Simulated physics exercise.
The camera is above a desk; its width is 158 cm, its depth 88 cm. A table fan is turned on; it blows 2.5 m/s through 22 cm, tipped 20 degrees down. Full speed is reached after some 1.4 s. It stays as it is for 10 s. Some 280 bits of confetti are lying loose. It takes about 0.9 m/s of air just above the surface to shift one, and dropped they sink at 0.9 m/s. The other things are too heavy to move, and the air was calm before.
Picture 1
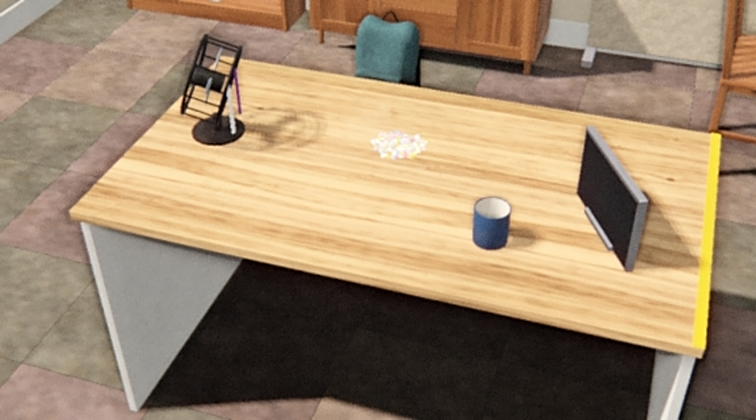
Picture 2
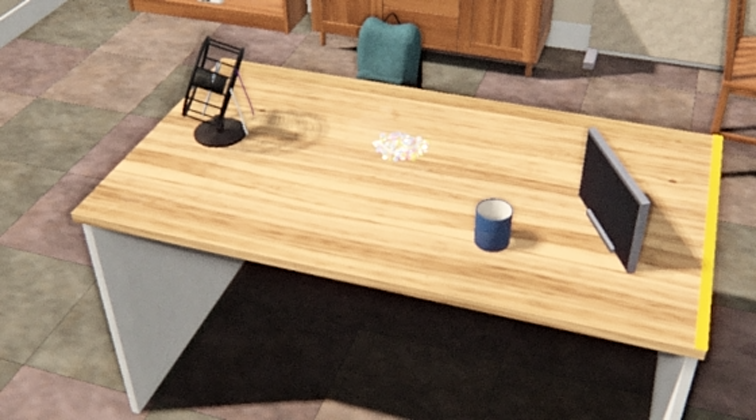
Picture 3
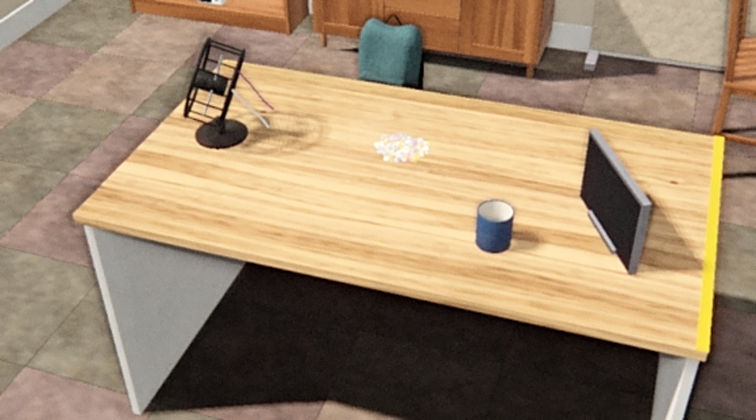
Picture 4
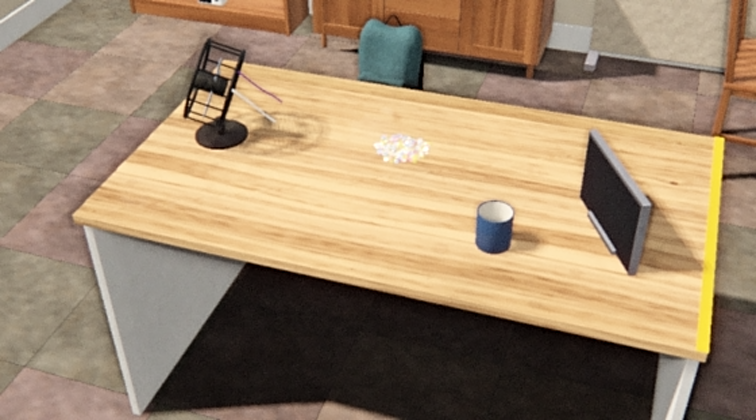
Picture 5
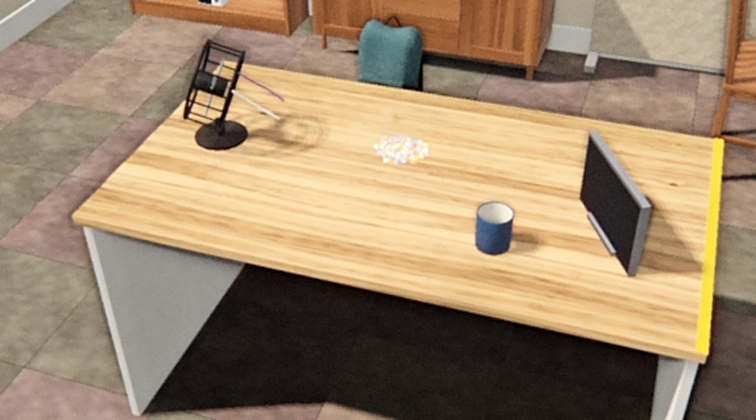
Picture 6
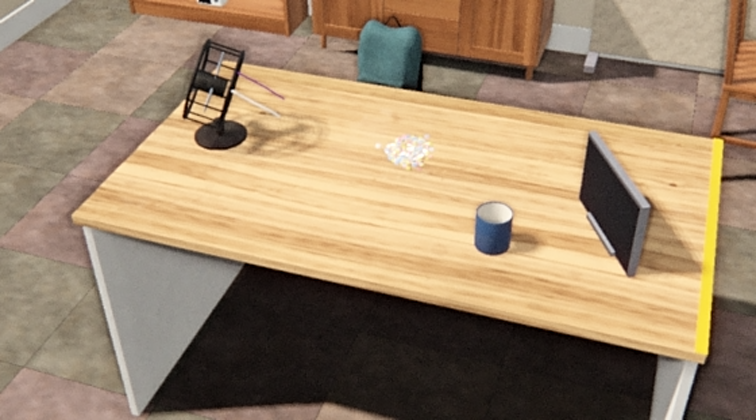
In a room with a floor of grey and pinkish tiles, a light wooden desk is seen from above at an angle that barely shifts. A black table fan with thin streamers stands at the far left, pale confetti lies near the middle, and a blue mug and dark laptop sit to the right, beside a yellow edge. The streamers lift and stretch rightward, then the confetti spreads slightly.
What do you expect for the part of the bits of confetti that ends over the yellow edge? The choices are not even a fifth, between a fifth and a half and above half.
The share over the yellow edge is above half.
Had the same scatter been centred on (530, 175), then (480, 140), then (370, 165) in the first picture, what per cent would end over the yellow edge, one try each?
In that order: 80 %, 50 %, 5 %.
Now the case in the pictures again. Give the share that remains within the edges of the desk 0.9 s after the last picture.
Near 25 %.
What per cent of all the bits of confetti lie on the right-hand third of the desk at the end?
Some 15 per cent.
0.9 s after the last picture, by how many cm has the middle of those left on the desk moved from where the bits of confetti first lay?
Roughly 60 cm.
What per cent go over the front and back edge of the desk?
Roughly 2 % front, 10 % back.
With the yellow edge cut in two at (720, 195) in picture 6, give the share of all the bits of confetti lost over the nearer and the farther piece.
About 30 % nearer and 40 % farther.
Then, 0.9 s after the last picture, 93 % are on the move or not yet settled, 65 % are over the yellow edge; the middle of those still in play is near (695, 218).
Then, 2.1 s after the last picture, 15 % are on the move or not yet settled, 70 % are over the yellow edge; the middle of those still in play is near (622, 196).
Then, 4.4 s after the last picture, 12 % are on the move or not yet settled, 72 % are over the yellow edge.
Then, 8.9 s after the last picture, at the end, 72 % are over the yellow edge.
